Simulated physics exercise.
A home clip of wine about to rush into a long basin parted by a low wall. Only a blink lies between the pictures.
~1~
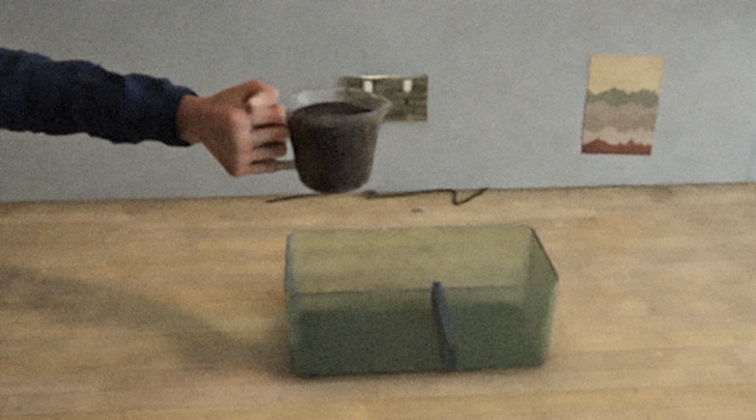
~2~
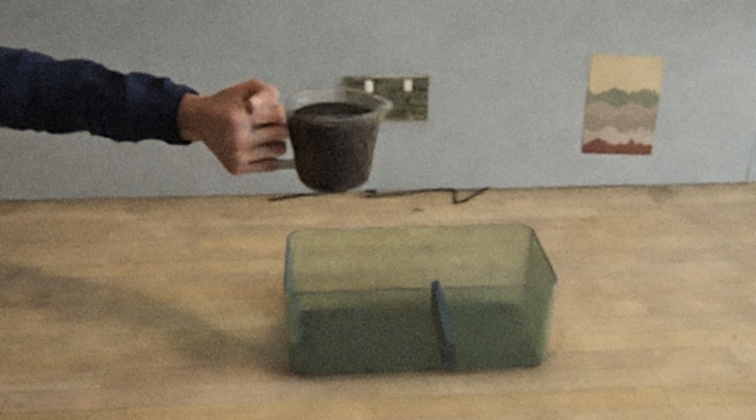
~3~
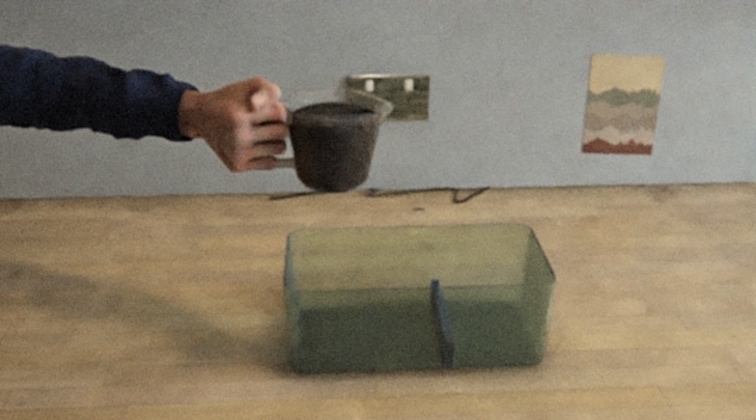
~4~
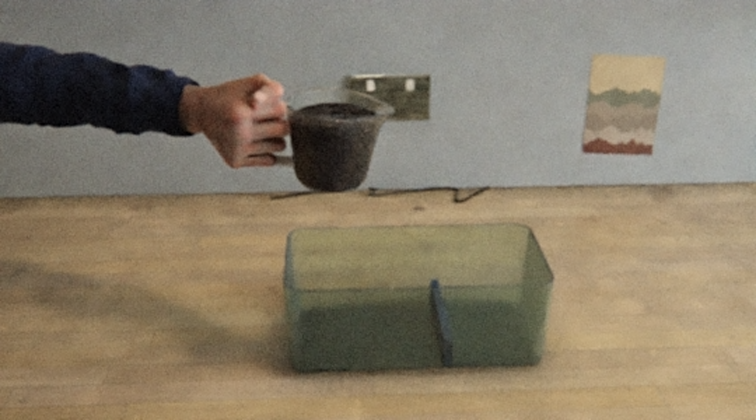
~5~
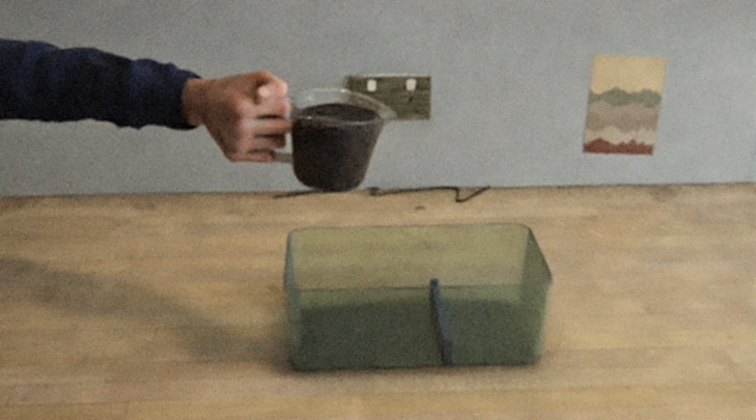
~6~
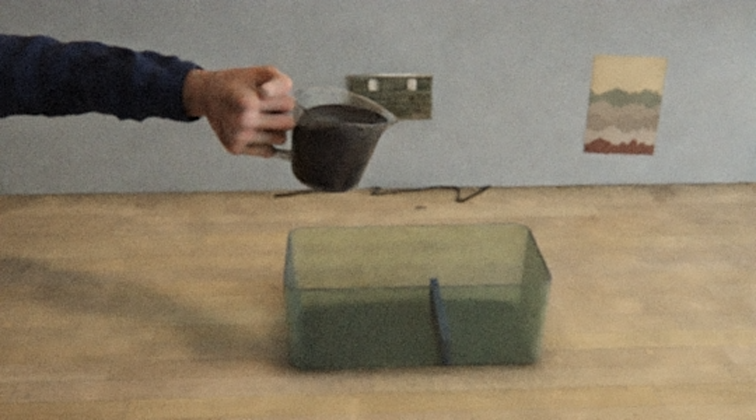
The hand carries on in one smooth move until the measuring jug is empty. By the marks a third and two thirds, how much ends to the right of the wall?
The share right of the wall is from a third to two thirds.
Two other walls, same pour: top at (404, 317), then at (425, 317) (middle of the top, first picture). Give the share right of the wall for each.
First some 90, then 75 per cent.
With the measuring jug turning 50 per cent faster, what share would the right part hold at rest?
Close to 40 per cent.
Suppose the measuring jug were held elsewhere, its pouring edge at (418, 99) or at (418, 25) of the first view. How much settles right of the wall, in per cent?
First some 80, then 80 per cent.
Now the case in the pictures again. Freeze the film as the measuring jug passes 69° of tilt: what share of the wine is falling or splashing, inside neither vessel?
Close to 25 per cent.
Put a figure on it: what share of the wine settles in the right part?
Roughly 55 in a hundred.
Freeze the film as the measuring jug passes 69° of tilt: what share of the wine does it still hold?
Close to 60 per cent.
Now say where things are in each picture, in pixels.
In the first picture, tilt 0°; pouring edge (394, 104); surface from (288, 115) to (380, 113); the long basin's rim runs from (287, 262) to (545, 254); the wall's top is at (444, 311).
In the second picture, tilt 1°; pouring edge (394, 104); surface from (289, 115) to (379, 113).
In the third picture, tilt 2°; pouring edge (394, 106); surface from (289, 115) to (379, 114).
In the fourth picture, tilt 5°; pouring edge (395, 110); surface from (291, 115) to (380, 115).
In the fifth picture, tilt 9°; pouring edge (397, 114); surface from (293, 116) to (384, 117).
In the sixth picture, tilt 13°; pouring edge (398, 120); surface from (295, 118) to (389, 117).
A moment on, the measuring jug is tipped part way and 61 per cent is still to pour, 2 is left of the wall and 12 right of it.
Next, the measuring jug is tipped right over and 7 per cent is still to pour, 30 is left of the wall and 51 right of it.
Then the measuring jug is tipped right over and 0 per cent is still to pour, 45 is left of the wall and 53 right of it.
Later the measuring jug is tipped right over and 0 per cent is still to pour, 45 is left of the wall and 53 right of it.
Finally, 45 per cent lies left of the wall, 53 right of it and 1 outside.
